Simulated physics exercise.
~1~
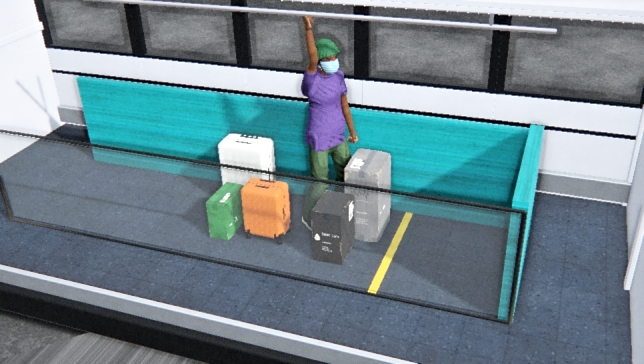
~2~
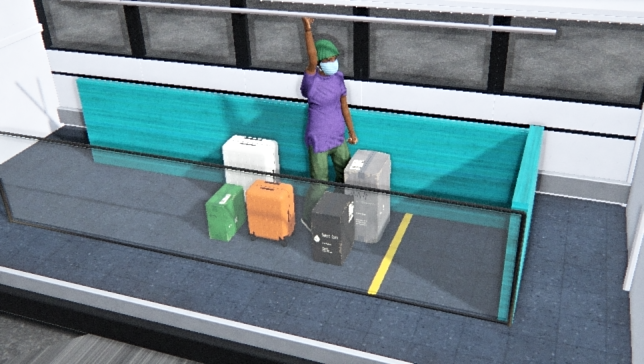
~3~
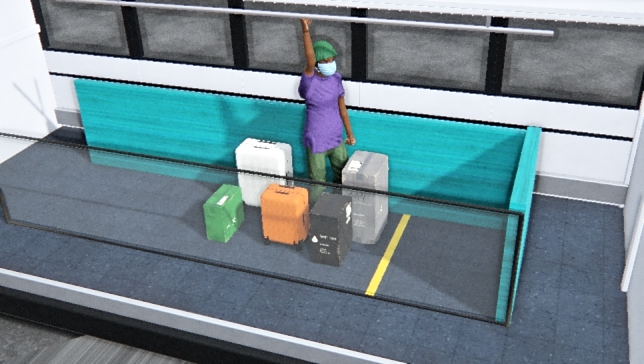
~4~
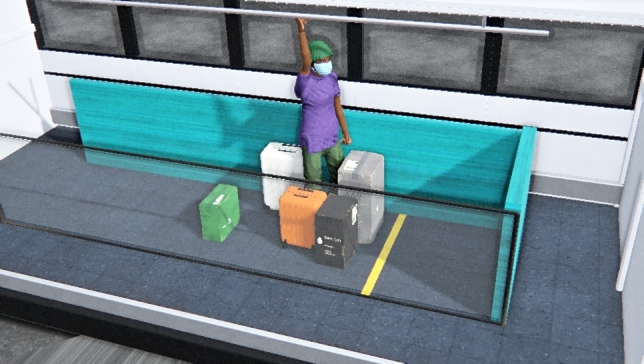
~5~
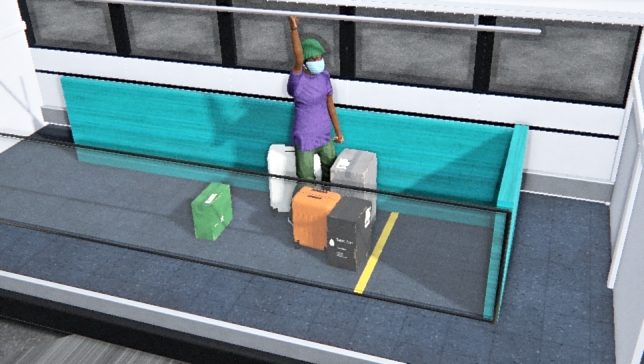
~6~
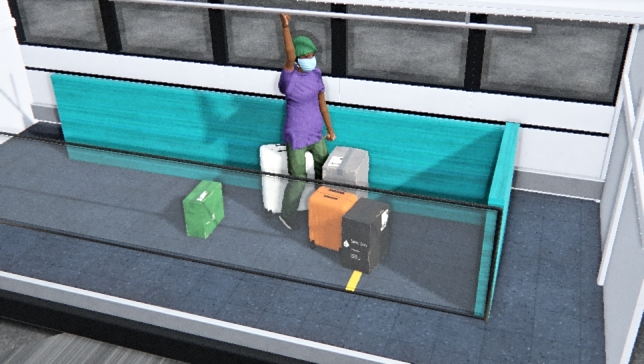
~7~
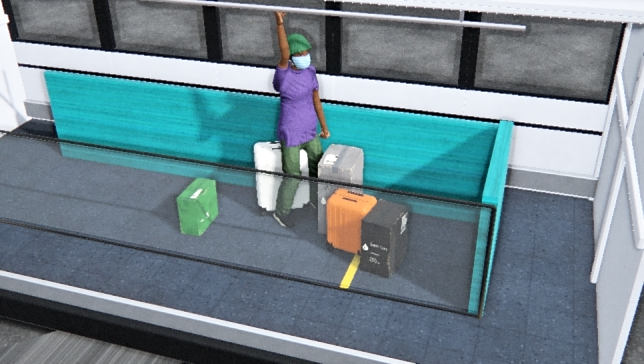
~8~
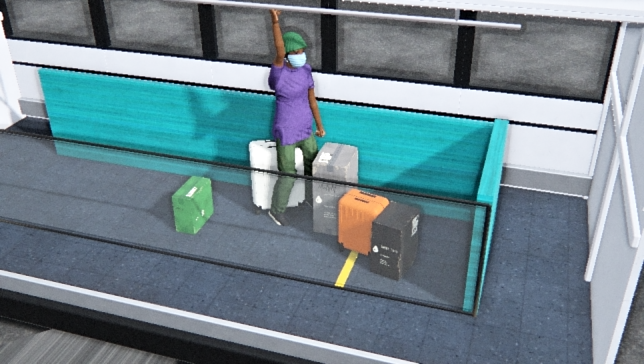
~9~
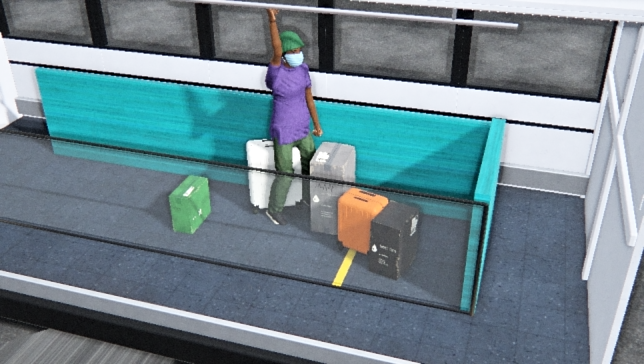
Shuttle bay with a masked passenger gripping a rail as white, orange and black cases slide right, the latter two crossing a yellow line.
